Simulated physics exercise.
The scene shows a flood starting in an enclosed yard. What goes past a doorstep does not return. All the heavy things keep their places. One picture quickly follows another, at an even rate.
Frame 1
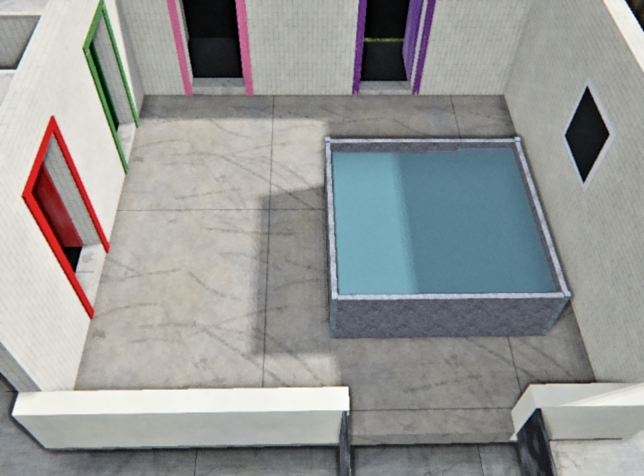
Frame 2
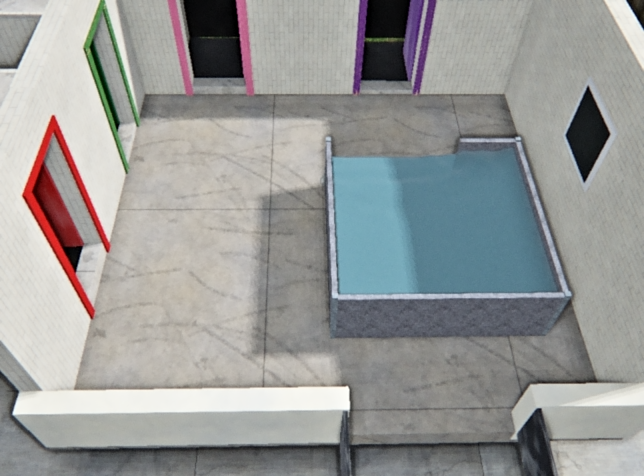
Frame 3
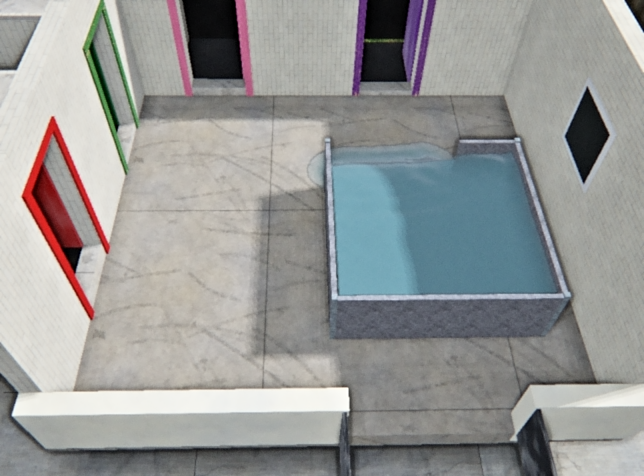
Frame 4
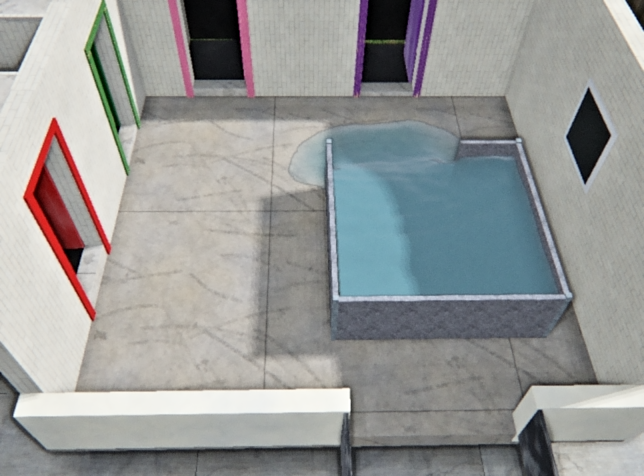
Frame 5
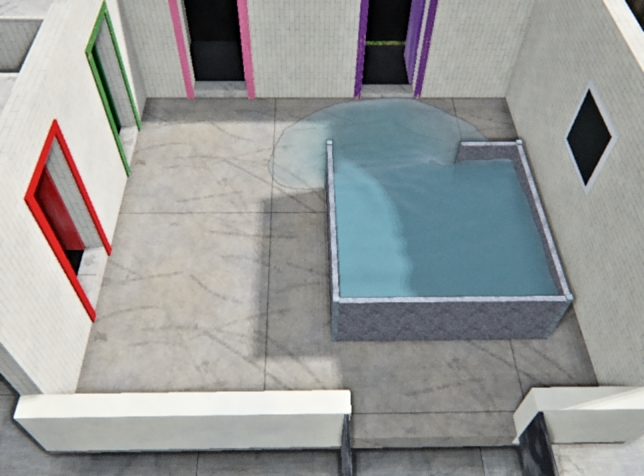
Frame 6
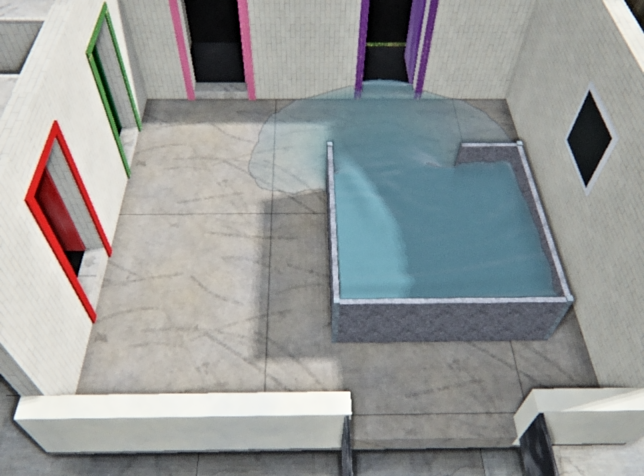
A raised stone water tank filled with blue water stands right of centre in a walled, paved yard, seen from above by a still camera. A red and a green doorway line the left wall, pink and purple ones the back, and a dark diamond window the right. The tank's far side opens, and water pours through the gap, spreading in a widening sheet toward the back wall and leftward.
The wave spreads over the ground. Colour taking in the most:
Purple.
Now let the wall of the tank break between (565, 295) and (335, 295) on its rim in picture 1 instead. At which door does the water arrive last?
My pick is the pink one.
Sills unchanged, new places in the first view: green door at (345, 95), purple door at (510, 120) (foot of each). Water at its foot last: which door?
The answer is the door marked red.
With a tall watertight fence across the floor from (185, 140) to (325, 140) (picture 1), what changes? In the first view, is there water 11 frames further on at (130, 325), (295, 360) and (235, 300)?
Lab note - three points, in order: No flooding; no flooding; no flooding.
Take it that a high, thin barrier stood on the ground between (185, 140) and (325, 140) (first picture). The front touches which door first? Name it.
That would be the purple-painted one.
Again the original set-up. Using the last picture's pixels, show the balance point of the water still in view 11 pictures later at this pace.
About (380, 192) in the last view.
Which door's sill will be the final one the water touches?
The door marked red.
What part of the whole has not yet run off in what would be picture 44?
Result: Close to 74 %.
A moment on, water covers 30 % of the floor; green door not reached, pink door wet at the sill, nothing in, purple door a lot in, red door not reached.
Next, water covers 40 % of the floor; green door wet at the sill, nothing in, pink door a trickle in, purple door a lot in, red door not reached.
Then, water covers 60 % of the floor; green door a lot in, pink door some in, purple door a lot in, red door wet at the sill, nothing in.
Later, water covers 95 % of the floor; green door a lot in, pink door some in, purple door a lot in, red door wet at the sill, nothing in.
In the end, water covers 100 % of the floor; green door a lot in, pink door some in, purple door a lot in, red door wet at the sill, nothing in; the purple door has let in the most.
